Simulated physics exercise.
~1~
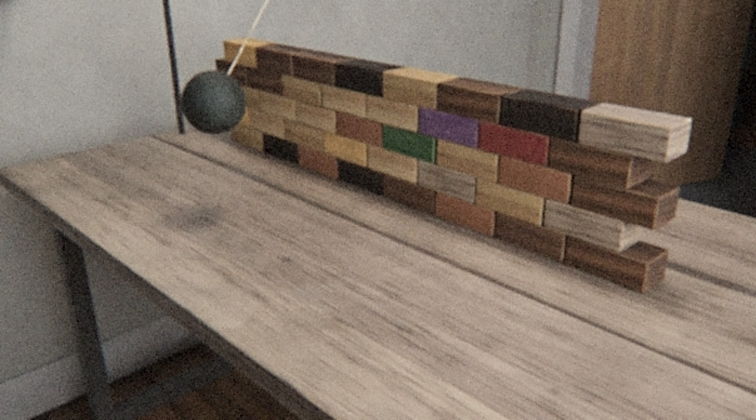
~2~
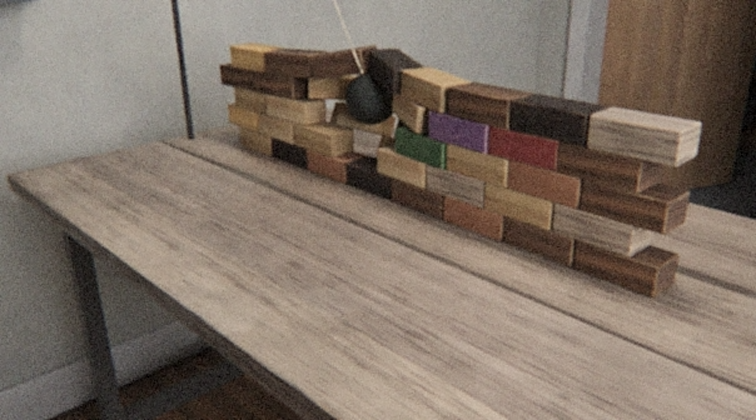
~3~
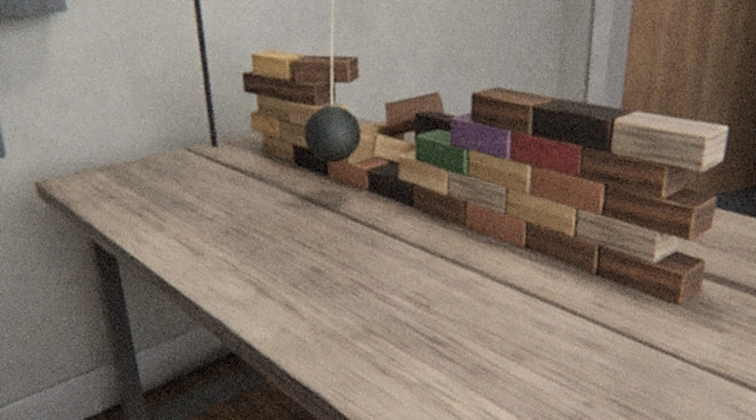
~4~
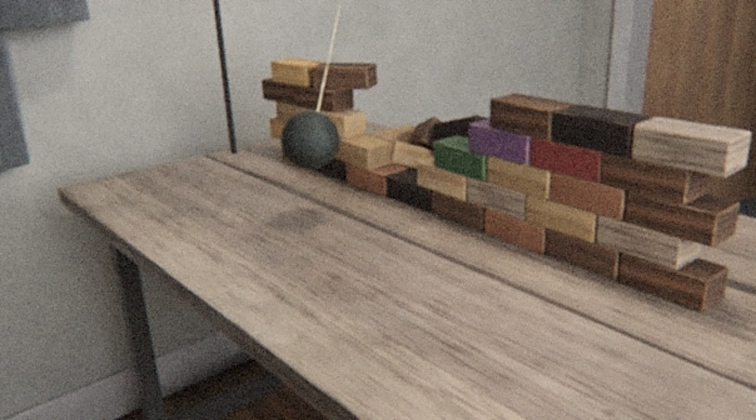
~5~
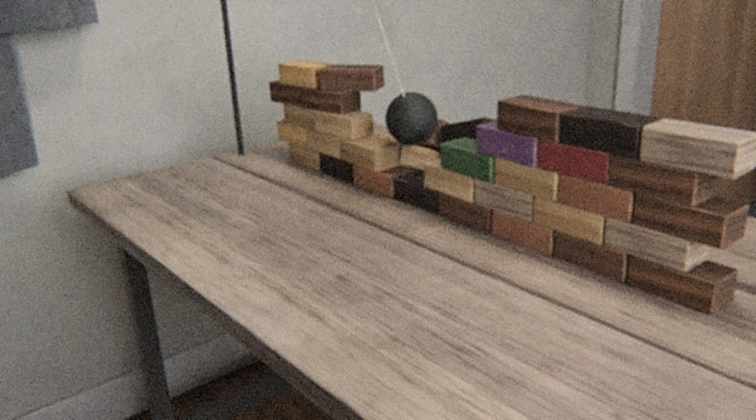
A dark ball on a pale line swings in from the left toward a long wall of wooden blocks standing on a worn wooden table. It strikes the wall left of the middle, shoving upper blocks out of line and opening a gap. As the view pans slightly left, the ball swings back leftward while several blocks tumble around the breach. It then swings right again, over the low, broken section. At the end a short stack stands at the left and the longer right part remains up, with the purple, red and green blocks still in the wall.
